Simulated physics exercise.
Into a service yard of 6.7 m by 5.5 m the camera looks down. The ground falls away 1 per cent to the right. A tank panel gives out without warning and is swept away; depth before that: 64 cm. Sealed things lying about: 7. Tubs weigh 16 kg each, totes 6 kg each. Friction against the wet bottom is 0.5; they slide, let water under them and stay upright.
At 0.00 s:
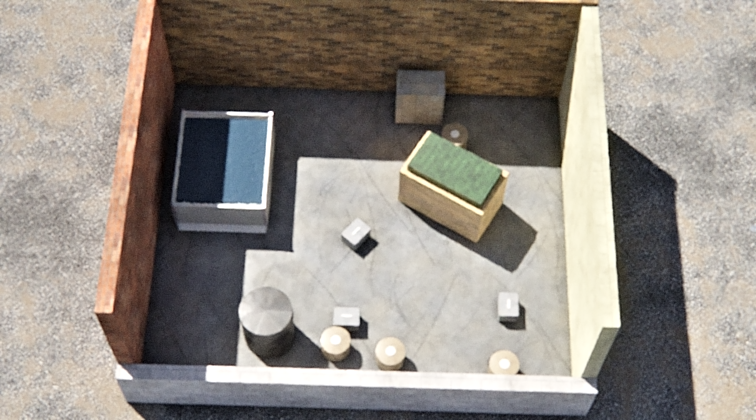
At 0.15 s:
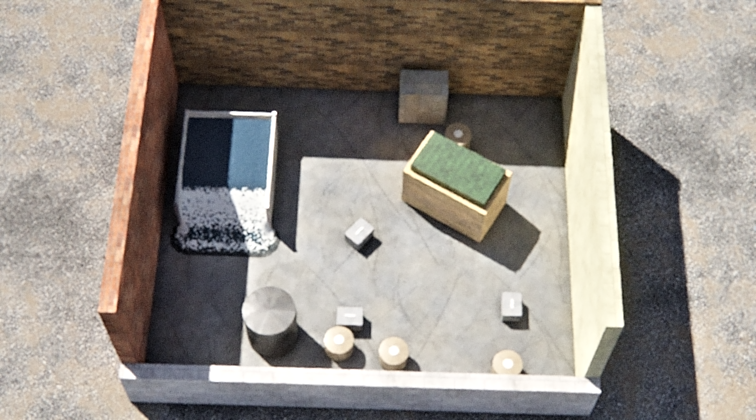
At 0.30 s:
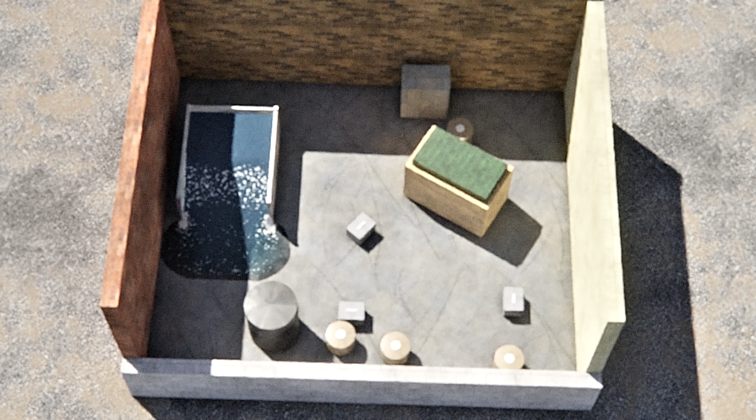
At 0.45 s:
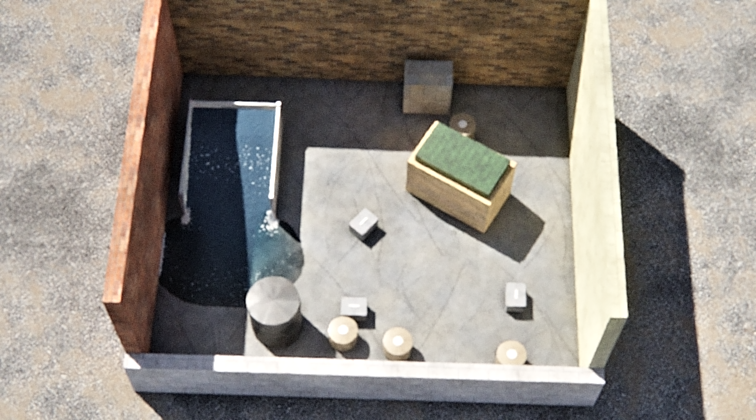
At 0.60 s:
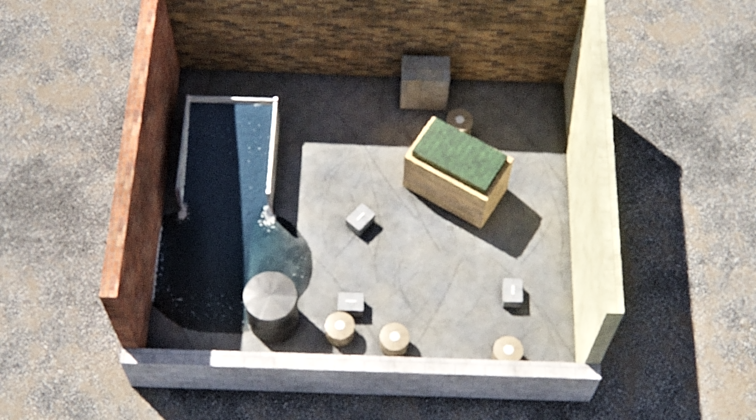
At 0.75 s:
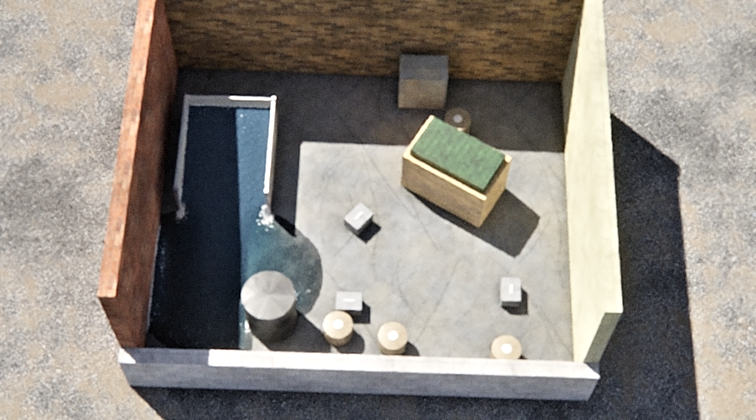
At the start, dark water sits inside a pale-walled tank at the left of a walled yard scattered with boxes and round objects. The tank's near side gives way, and foaming water pours toward the front wall. It then spreads around the grey cylinder, while the other objects stay in place.
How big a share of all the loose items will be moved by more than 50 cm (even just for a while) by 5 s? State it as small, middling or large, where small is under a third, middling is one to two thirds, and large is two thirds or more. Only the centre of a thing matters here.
Large.
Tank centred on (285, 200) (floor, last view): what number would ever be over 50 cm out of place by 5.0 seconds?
5.
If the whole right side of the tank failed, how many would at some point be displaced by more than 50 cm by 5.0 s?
That gives 4 of them.
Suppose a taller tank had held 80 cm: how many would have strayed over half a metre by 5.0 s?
The count would be 6.
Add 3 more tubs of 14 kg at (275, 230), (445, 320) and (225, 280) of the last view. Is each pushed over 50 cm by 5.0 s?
Beyond it, beyond it, beyond it.
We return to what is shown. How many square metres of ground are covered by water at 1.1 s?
Around 9.0 m2 of it.
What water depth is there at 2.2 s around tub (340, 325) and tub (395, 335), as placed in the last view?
Some 10 cm at the first, some 6 cm at the second.
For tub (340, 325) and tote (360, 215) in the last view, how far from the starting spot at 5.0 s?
Taking them in turn, I get 300 cm for the first and 80 cm for the second.
After 1.1 s 0 of 7 are over 50 cm from their spots; 0 afloat.
After 2.2 s 1 of 7 are over 50 cm from their spots; 0 afloat.
After 3.5 s 4 of 7 are over 50 cm from their spots; 0 afloat.
After 5.0 s 6 of 7 are over 50 cm from their spots, and 6 have been at some point; 4 afloat.
